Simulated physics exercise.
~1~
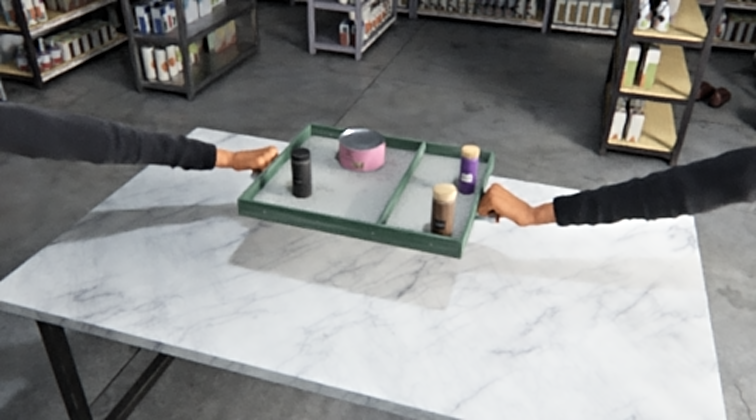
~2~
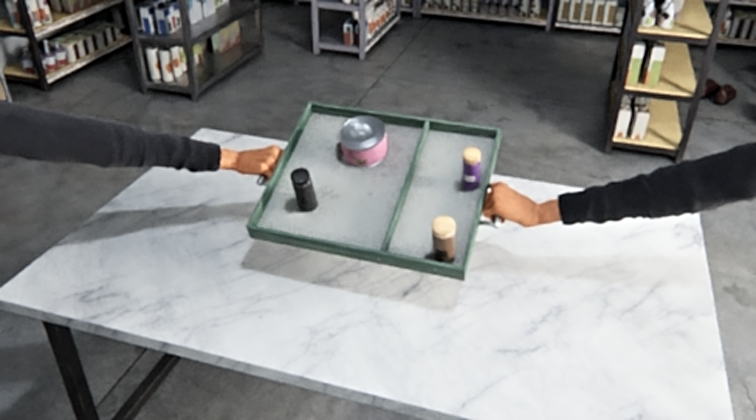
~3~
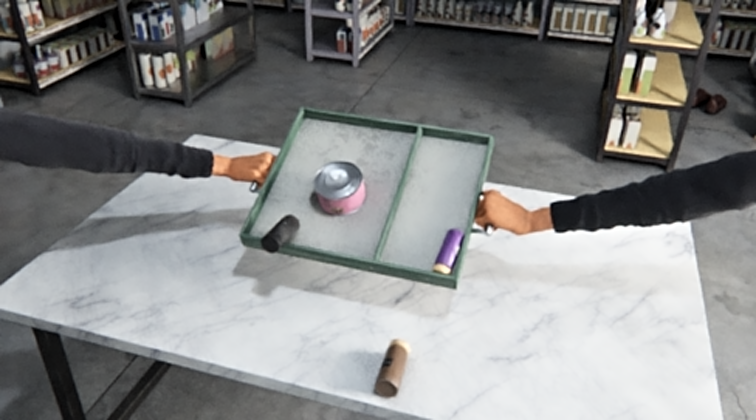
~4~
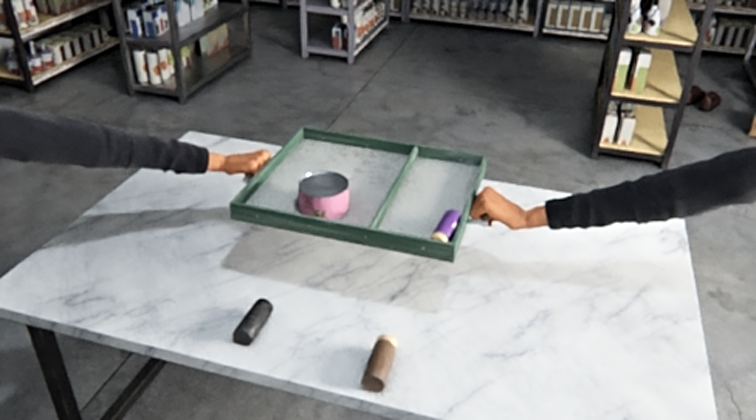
Two hands tipped a green tray toward the near side above a marble table, and the brown and black shakers dropped onto the tabletop; once it levelled again, the pink tub remained upright aboard, beside the purple shaker lying on its side.
